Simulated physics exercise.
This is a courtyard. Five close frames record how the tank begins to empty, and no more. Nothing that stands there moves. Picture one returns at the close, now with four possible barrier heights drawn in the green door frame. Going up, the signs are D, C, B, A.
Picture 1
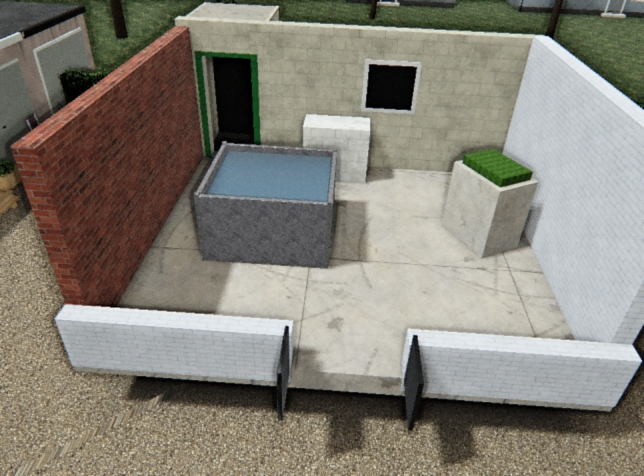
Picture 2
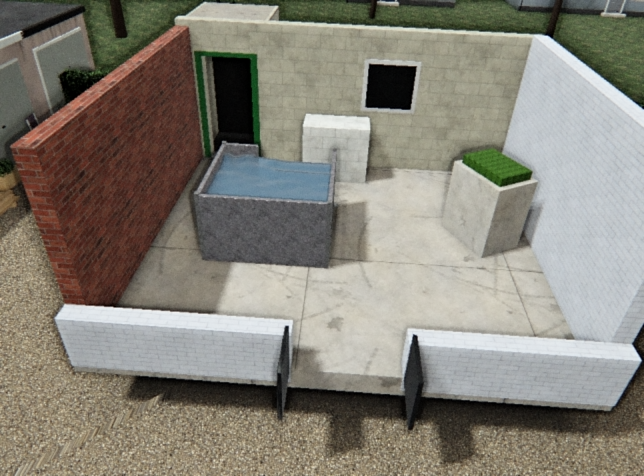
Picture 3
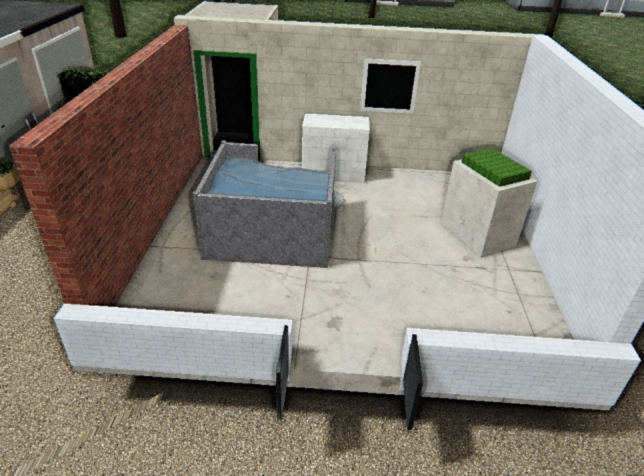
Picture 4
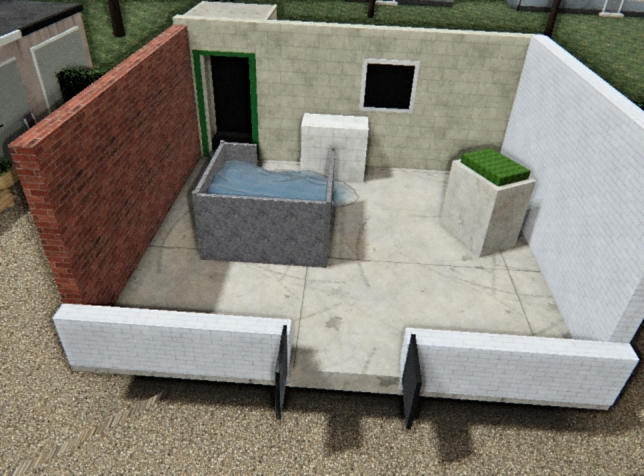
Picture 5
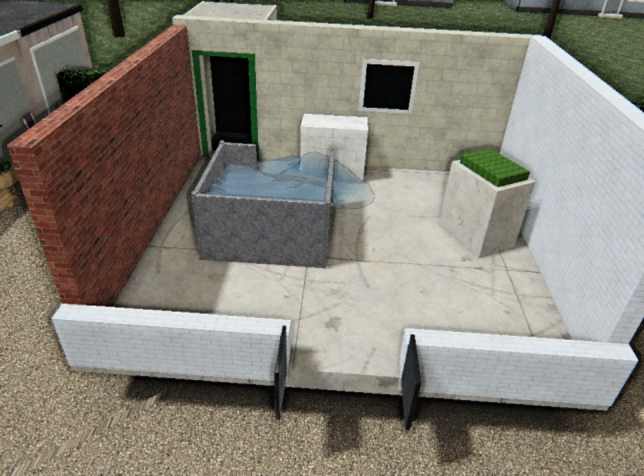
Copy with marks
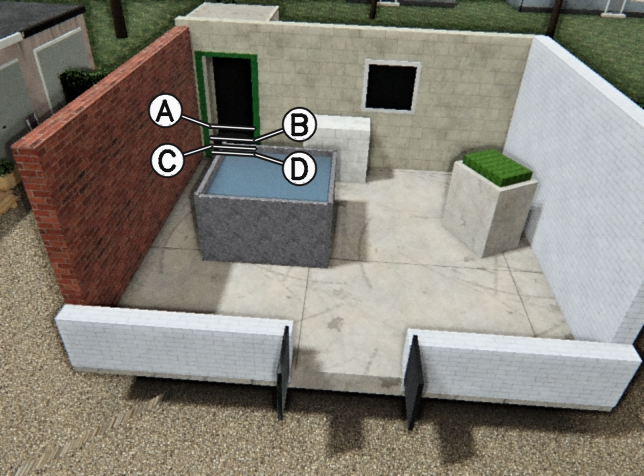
A walled courtyard with a stone tank, its water level lowering as water spreads rightward across the pale floor behind it.
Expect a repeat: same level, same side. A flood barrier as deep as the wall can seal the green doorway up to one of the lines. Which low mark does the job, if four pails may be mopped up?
B.
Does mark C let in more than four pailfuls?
Yes, that goes wrong.
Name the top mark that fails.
Here it is mark C.
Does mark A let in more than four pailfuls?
No, not at all.
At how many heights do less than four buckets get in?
Two.
On the marked copy, A at (231, 127); B at (232, 139); C at (233, 147); D at (233, 153); from the bottom up D, C, B, A.
If A is chosen, nothing gets over.
If B is chosen, a splash gets over, under a bucket.
If C is chosen, about 7 bucketfuls get in.
If D is chosen, dozens of bucketfuls pour in.
